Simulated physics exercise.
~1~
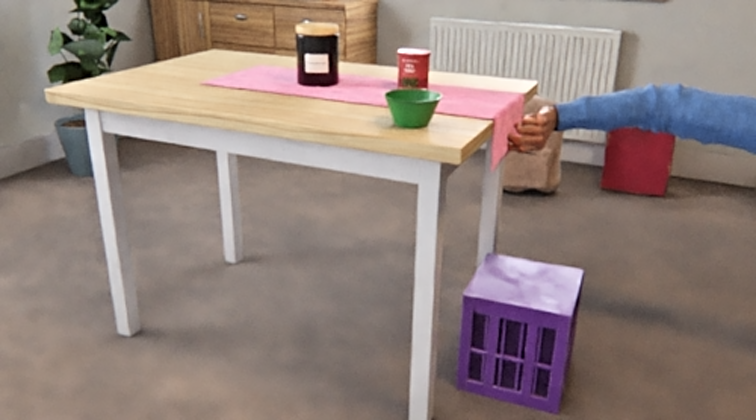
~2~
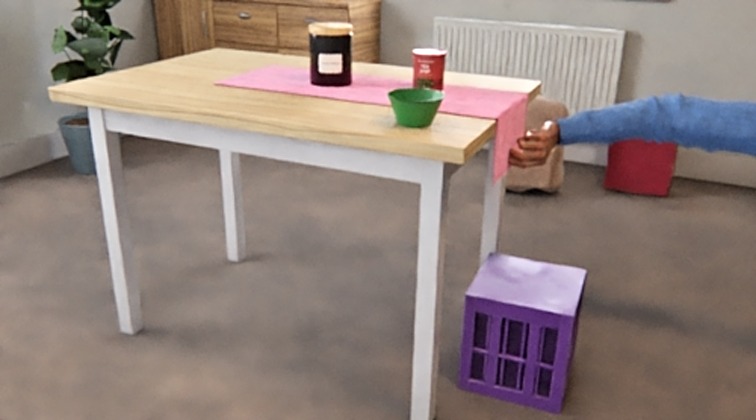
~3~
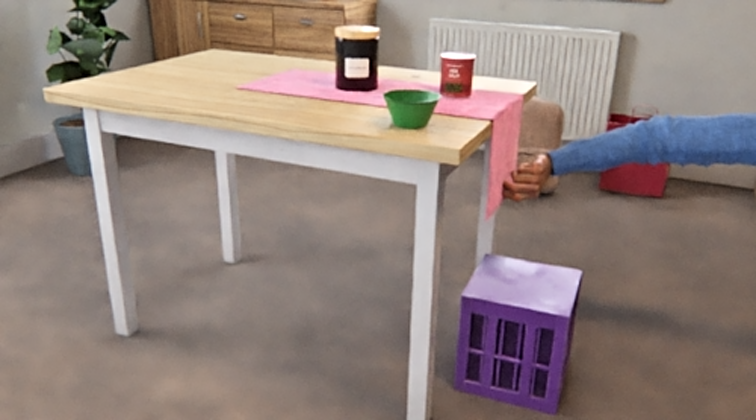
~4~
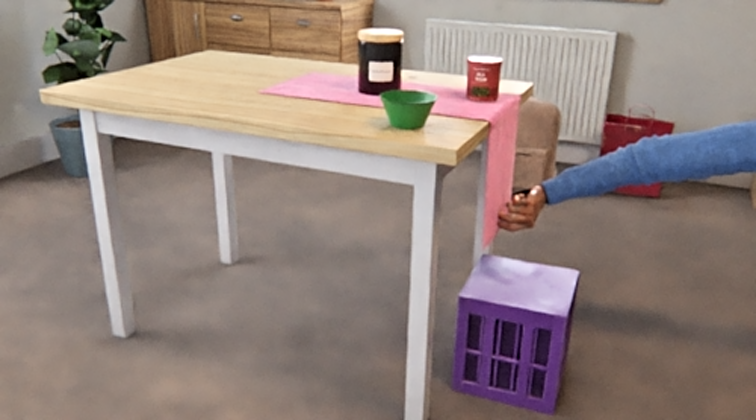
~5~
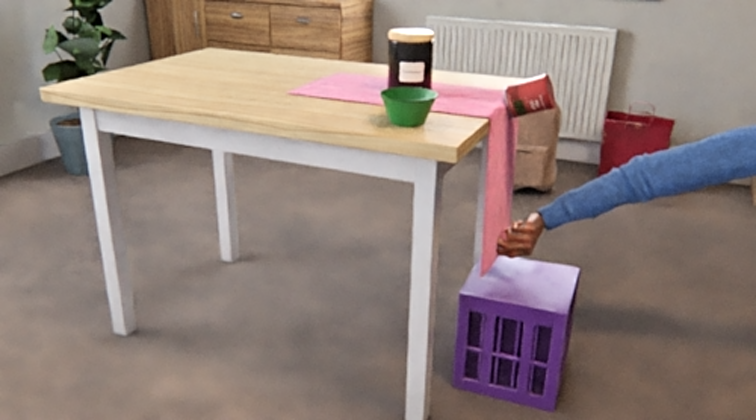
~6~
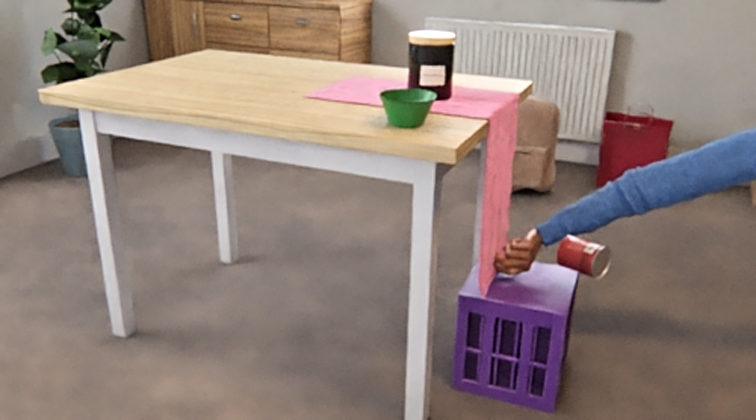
A hand pulls the pink cloth down, and the red tin falls while the bowl stays.
